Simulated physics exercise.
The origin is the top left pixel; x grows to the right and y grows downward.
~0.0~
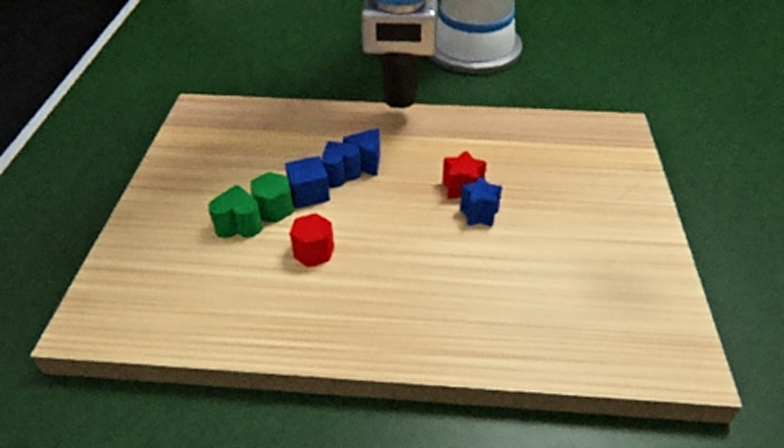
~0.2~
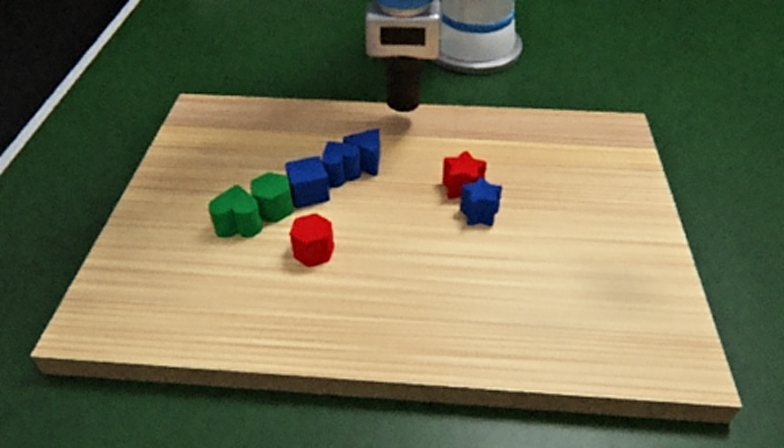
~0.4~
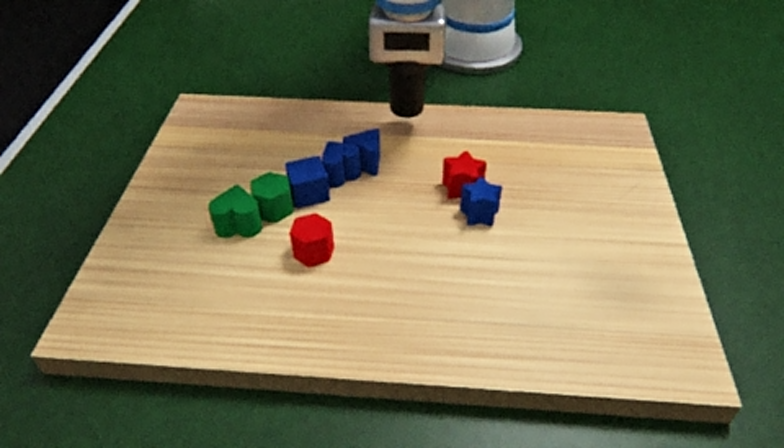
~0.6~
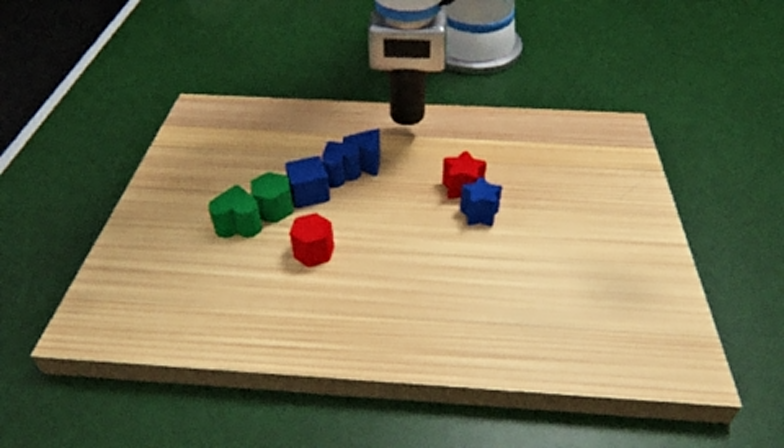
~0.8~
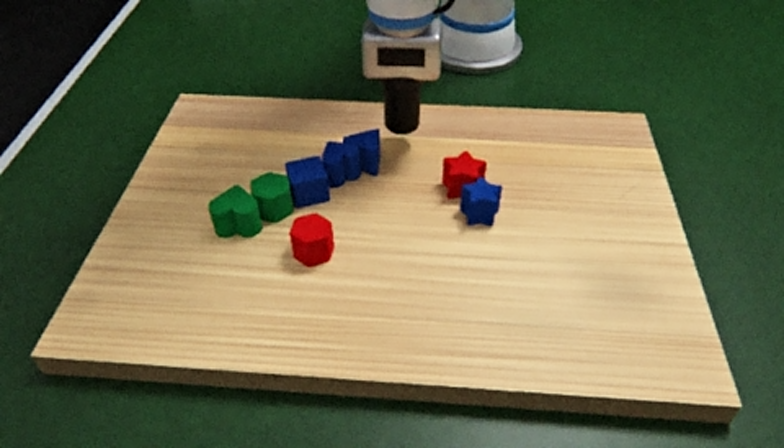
A robotic arm with a dark, blunt tip reaches in at the top of a pale wooden board on a green surface, seen from above at an angle by a still camera. A row of green and blue blocks runs across the left, with a red block below it and a red star touching a blue star right of centre. The arm shifts slightly right, then edges toward the viewer and slightly back left, while every block stays put.
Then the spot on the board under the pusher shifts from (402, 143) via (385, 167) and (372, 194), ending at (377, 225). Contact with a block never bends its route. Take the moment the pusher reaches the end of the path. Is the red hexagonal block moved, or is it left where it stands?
The block you're asking about stays where it is.
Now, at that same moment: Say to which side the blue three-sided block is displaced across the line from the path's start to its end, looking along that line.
It is displaced to the right.
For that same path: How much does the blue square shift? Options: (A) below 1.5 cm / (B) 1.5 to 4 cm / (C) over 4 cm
A (below 1.5 cm)
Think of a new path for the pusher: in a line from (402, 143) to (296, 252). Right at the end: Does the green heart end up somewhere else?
My answer is yes.
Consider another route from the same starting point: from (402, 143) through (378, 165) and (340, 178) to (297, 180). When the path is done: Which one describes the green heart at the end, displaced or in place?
Displaced.
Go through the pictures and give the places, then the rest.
The first frame shows lower end of the pusher (400, 100), tops of blocks, blue square (306, 169), red hexagonal block (311, 227), blue heart (339, 151), blue three-sided block (365, 139).
The second frame shows pusher (403, 104), blocks as before.
The third frame shows pusher (407, 109), blocks as before.
The fourth frame shows pusher (407, 117), blocks as before.
The fifth frame shows pusher (402, 125), blue square (306, 169), red hexagonal block (311, 227), blue heart (339, 151), blue three-sided block (365, 139).
The first path, step by step. One third of the way, pusher (385, 150); blue square (303, 170); blue heart (335, 153); blue three-sided block (353, 138).
Two thirds of the way, pusher (372, 177); blue square (301, 171); blue heart (332, 153); blue three-sided block (352, 137).
At the end, pusher (376, 207); blue square (301, 171); red hexagonal block not moved; blue heart (332, 153); blue three-sided block (352, 137).
